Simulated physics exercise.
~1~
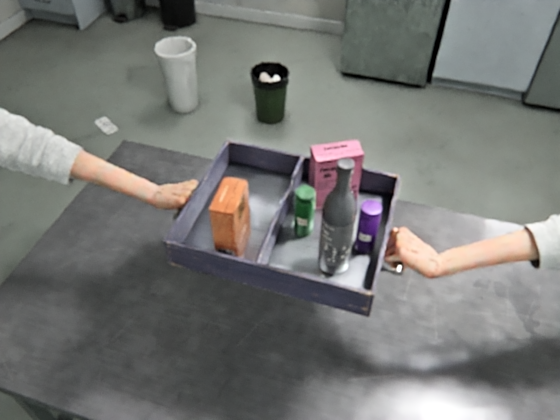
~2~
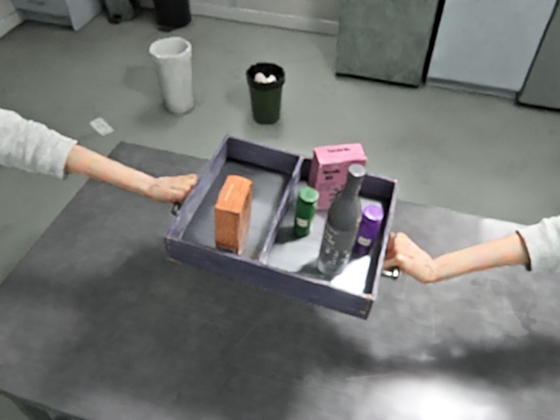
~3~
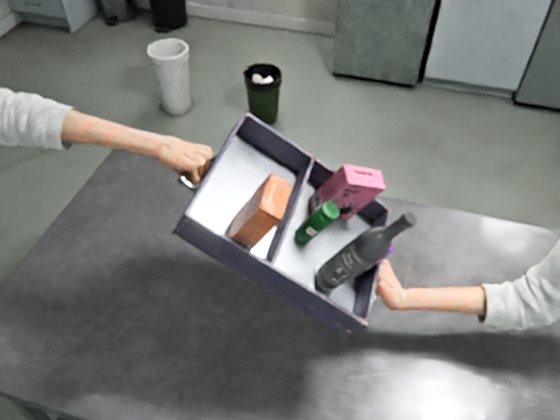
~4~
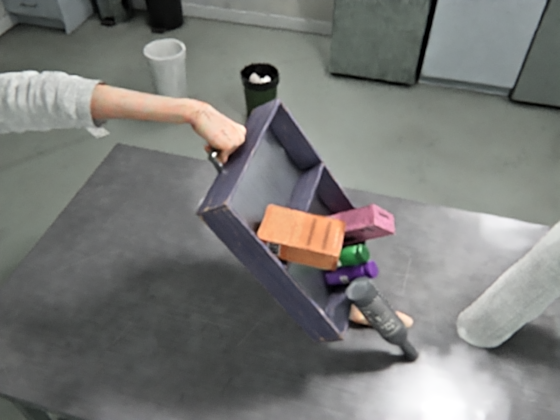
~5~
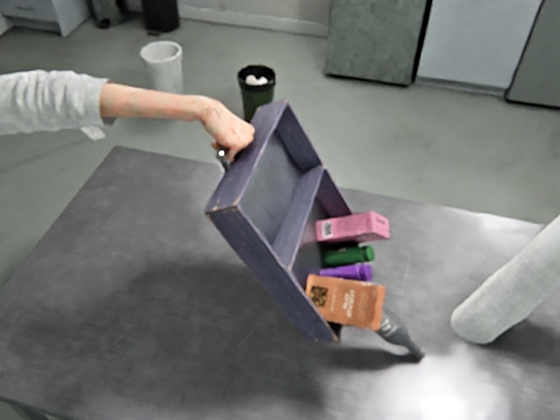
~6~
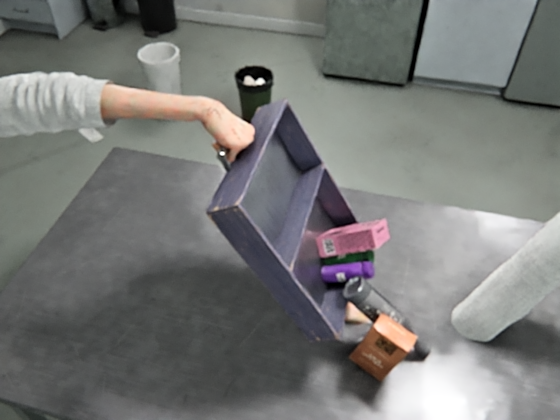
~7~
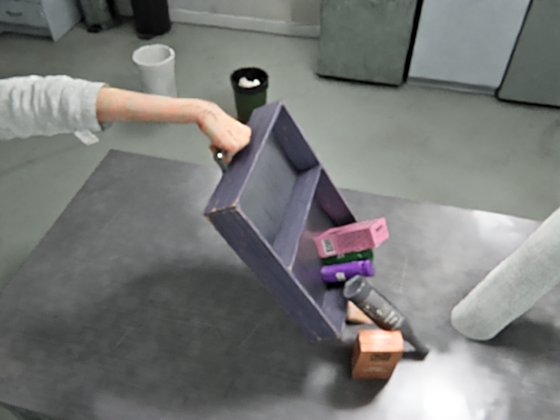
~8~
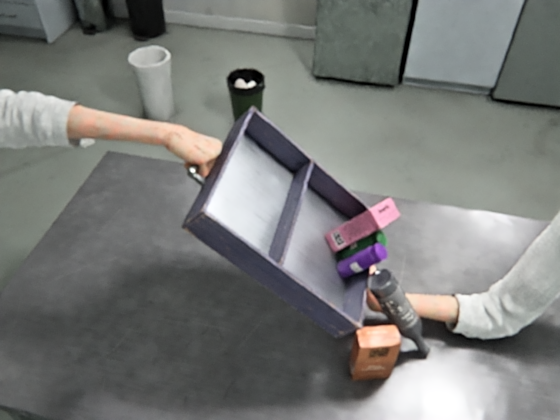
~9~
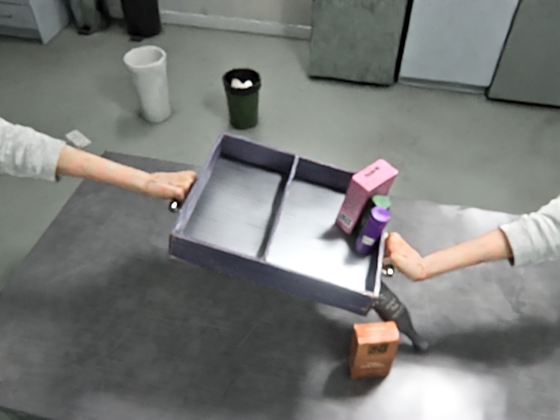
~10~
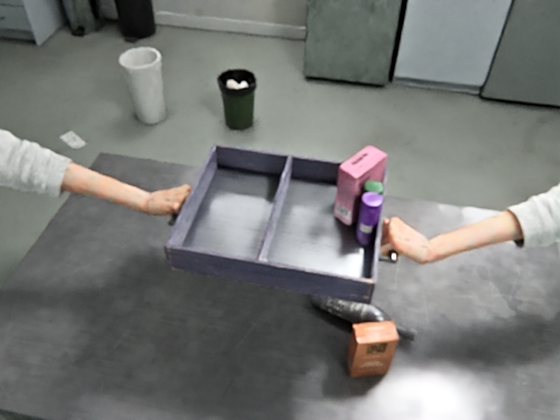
A deep, dark purple-grey crate with a dividing wall is held by two hands above a grey table, seen from above in a room with two bins behind. An orange packet stands in its left half, while a pink packet, a green shaker, a grey bottle and a purple shaker stand in the right. The hands tip the crate steeply, right side down, and the bottle pitches out headfirst. The orange packet slides over the divider, tumbles out and lands upright on the table. The crate is levelled, leaving the pink packet and both shakers inside, upright, while the bottle lies on the table.
